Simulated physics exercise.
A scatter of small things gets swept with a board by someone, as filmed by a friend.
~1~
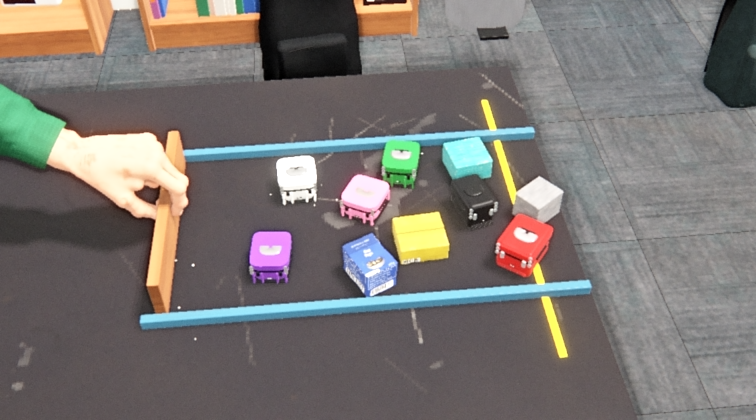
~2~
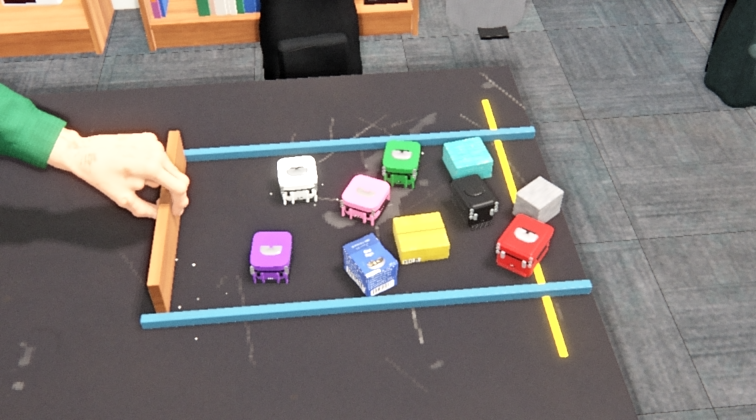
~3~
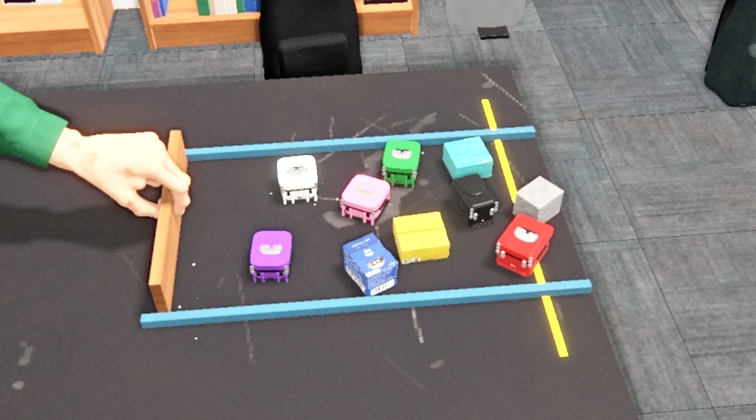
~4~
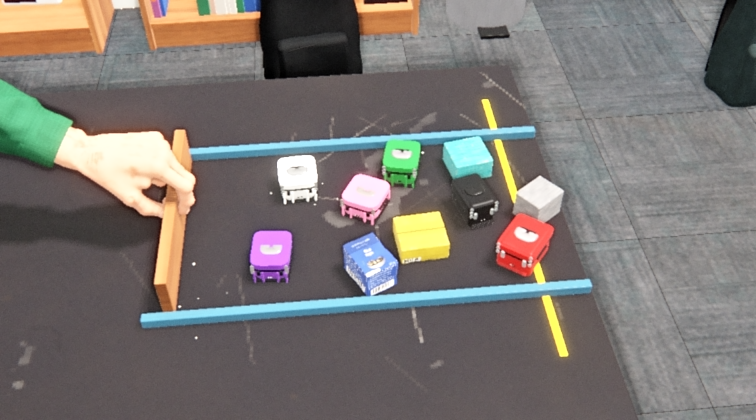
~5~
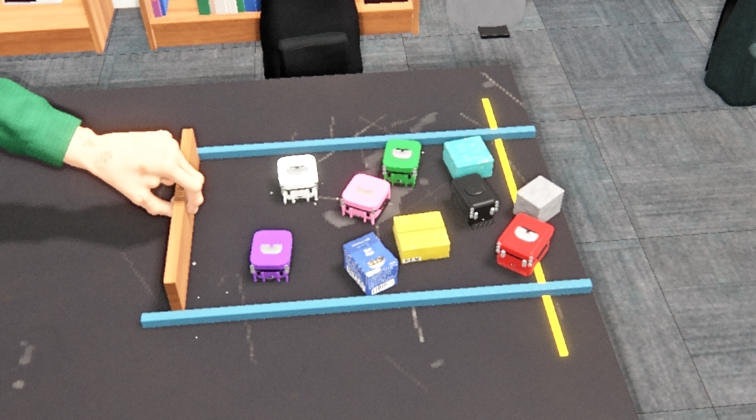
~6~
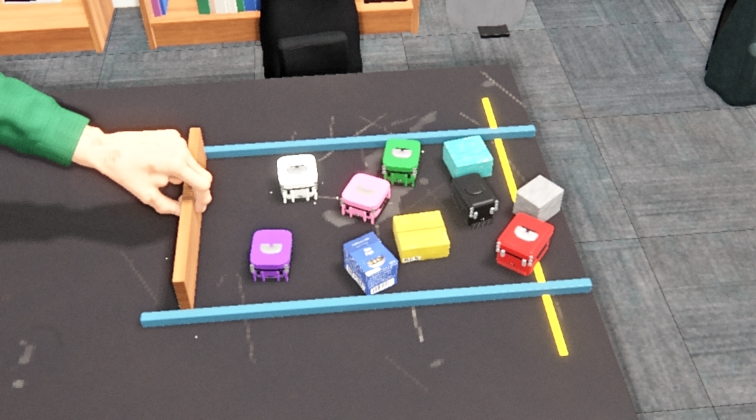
A hand in a green sleeve slid a wooden board a short way to the right between two blue strips, while the colourful little cases and blocks scattered ahead of it stayed where they were.
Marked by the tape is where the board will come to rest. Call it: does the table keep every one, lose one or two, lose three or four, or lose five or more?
It loses five or more.
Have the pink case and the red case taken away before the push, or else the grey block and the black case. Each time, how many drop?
Try one: 5; try two: 5.
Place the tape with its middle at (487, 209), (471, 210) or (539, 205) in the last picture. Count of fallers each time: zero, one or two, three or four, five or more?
Place by place, the answers come out as either three or four; zero; five or more.
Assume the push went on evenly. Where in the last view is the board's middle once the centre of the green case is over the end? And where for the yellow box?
The middle is at (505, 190) when it's the green case, and at (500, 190) when it's the yellow box.
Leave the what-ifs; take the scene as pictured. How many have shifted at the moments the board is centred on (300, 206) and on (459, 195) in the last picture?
In order, the tallies are 2 and 10.
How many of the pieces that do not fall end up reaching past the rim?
I get 0.
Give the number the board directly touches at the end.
That would be 3 of them.
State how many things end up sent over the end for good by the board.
All told, 7.
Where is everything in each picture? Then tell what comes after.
In the first picture, grey block (537, 203); red case (524, 246); turquoise block (467, 161); board (168, 217); tape (518, 209).
In the second picture, red case (524, 246); black case (473, 202).
In the third picture, turquoise block (467, 160); white case (298, 180).
In the fourth picture, grey block (538, 202); pink case (366, 200).
In the fifth picture, red case (524, 245); green case (402, 163).
In the sixth picture, grey block (538, 201); red case (524, 244); turquoise block (468, 159); board (191, 214); tape (518, 207).
Soon after, none off yet; grey block at rest near (538, 201); red case at rest near (524, 244); turquoise block at rest near (468, 159).
Then, none off yet; grey block moved about its own width near (556, 193); red case moved about its own width near (572, 252); turquoise block moved well along near (538, 154).
At rest, the number that fall off is five or more; fallen, blue box, green case, yellow box, black case, turquoise block, red case and grey block.
